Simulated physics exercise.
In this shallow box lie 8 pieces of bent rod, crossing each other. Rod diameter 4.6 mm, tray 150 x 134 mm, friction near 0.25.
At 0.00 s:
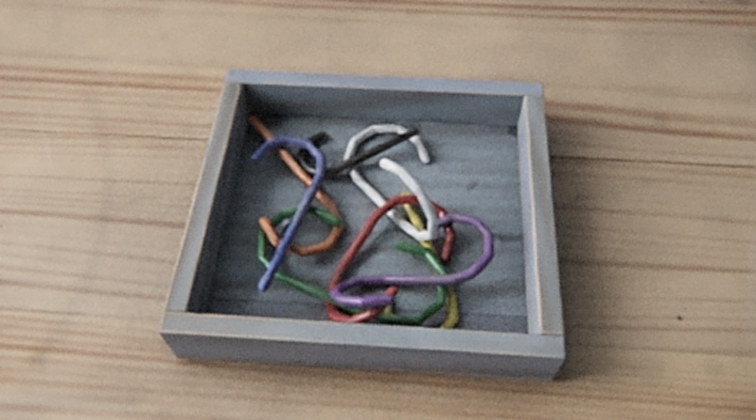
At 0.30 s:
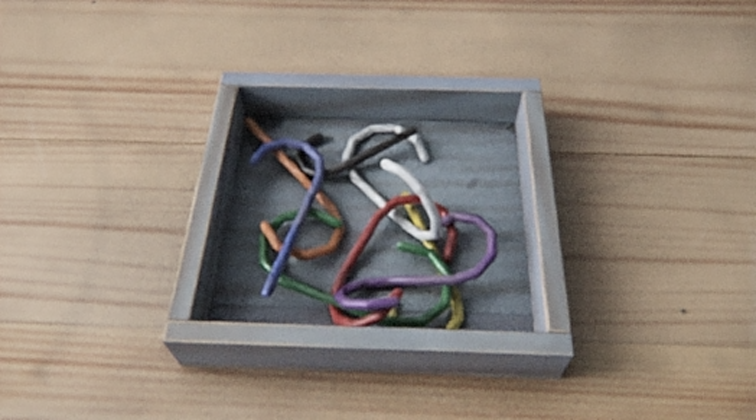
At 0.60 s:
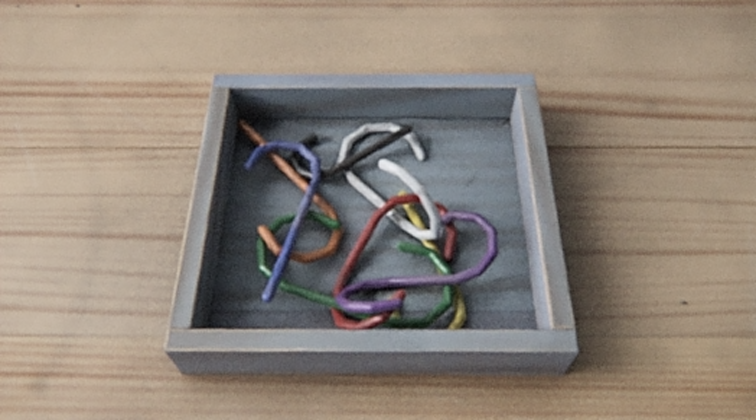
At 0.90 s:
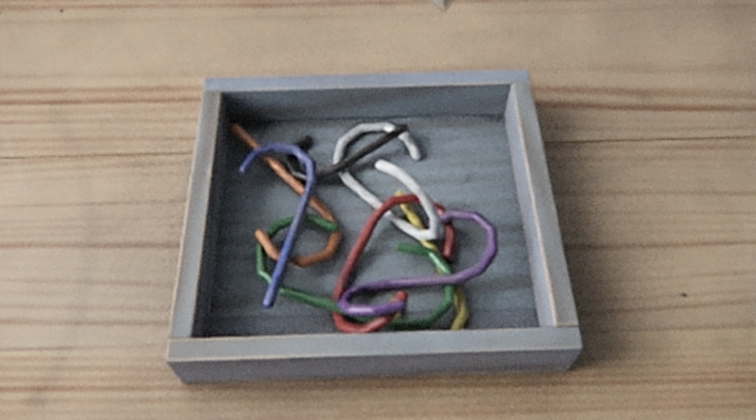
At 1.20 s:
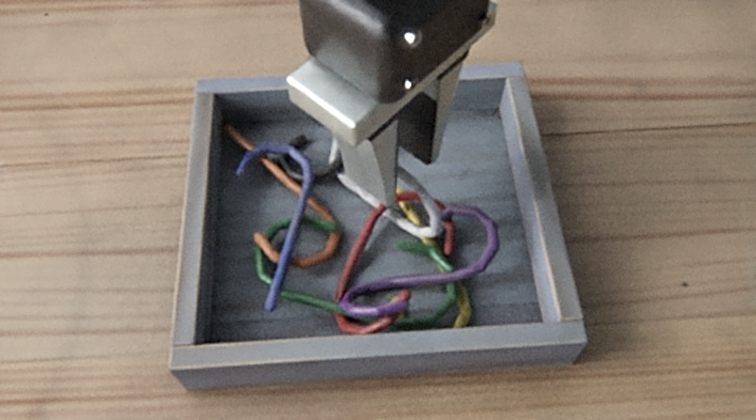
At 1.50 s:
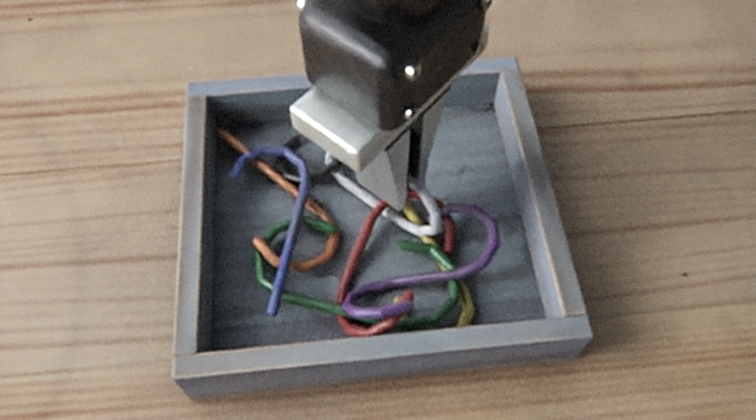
A shallow grey wooden box rests on a pale wood-grained tabletop, seen from above at a slant. Inside lies a tangle of bent rods, with blue and orange at the left, white and black towards the top, and red, purple, green and yellow towards the right and bottom. The view drifts slightly throughout, and a black and silver gripper comes down from above and closes its fingers on the white rod.
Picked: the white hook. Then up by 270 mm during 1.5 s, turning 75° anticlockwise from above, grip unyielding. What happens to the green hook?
Green hook: Hangs on.
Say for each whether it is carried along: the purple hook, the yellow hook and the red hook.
Purple hook hangs on, yellow hook stays behind, red hook up.
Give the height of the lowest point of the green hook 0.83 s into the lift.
About 0 mm.
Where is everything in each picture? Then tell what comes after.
Fingers out of view, 198 mm above the grip; green hook from (337, 222) to (399, 245), passing over yellow hook, under red hook, over and under orange hook; white hook from (385, 163) to (426, 159), passing over yellow hook, under black hook, over and under red hook, in the first picture.
Fingers out of view, 198 mm above the grip; black hook from (319, 137) to (413, 131), passing over white hook, under blue hook; red hook from (448, 258) to (398, 293), passing over yellow hook, over and under white hook, over green hook, in the second picture.
Fingers out of view, 185 mm above the grip; blue hook from (249, 166) to (268, 298), passing over black hook, over orange hook, over green hook; orange hook from (263, 230) to (241, 124), passing over and under green hook, under blue hook, in the third picture.
Fingers out of view, 99 mm above the grip; purple hook from (433, 224) to (401, 306), passing over yellow hook, over red hook, over green hook; yellow hook from (394, 303) to (400, 195), passing under white hook, under red hook, under green hook, in the fourth picture.
Fingers (393, 152) 12 mm above the grip; green hook from (334, 228) to (401, 245), passing over yellow hook, under red hook, over and under orange hook, in the fifth picture.
Fingers (391, 170) closed on the white hook; green hook from (332, 229) to (401, 245), in the sixth picture.
After 1.95 s, lowest point more than 20 mm over the tray floor, white hook 58 mm.
After 2.33 s, lowest point more than 20 mm over the tray floor, white hook 158 mm, red hook 88 mm.
After 3.00 s, lowest point more than 20 mm over the tray floor, white hook 272 mm, red hook 202 mm, purple hook 130 mm, green hook 115 mm, orange hook 33 mm.
End, hanging white hook 272 mm, red hook 202 mm, purple hook 131 mm, green hook 115 mm; the other 4 are down.
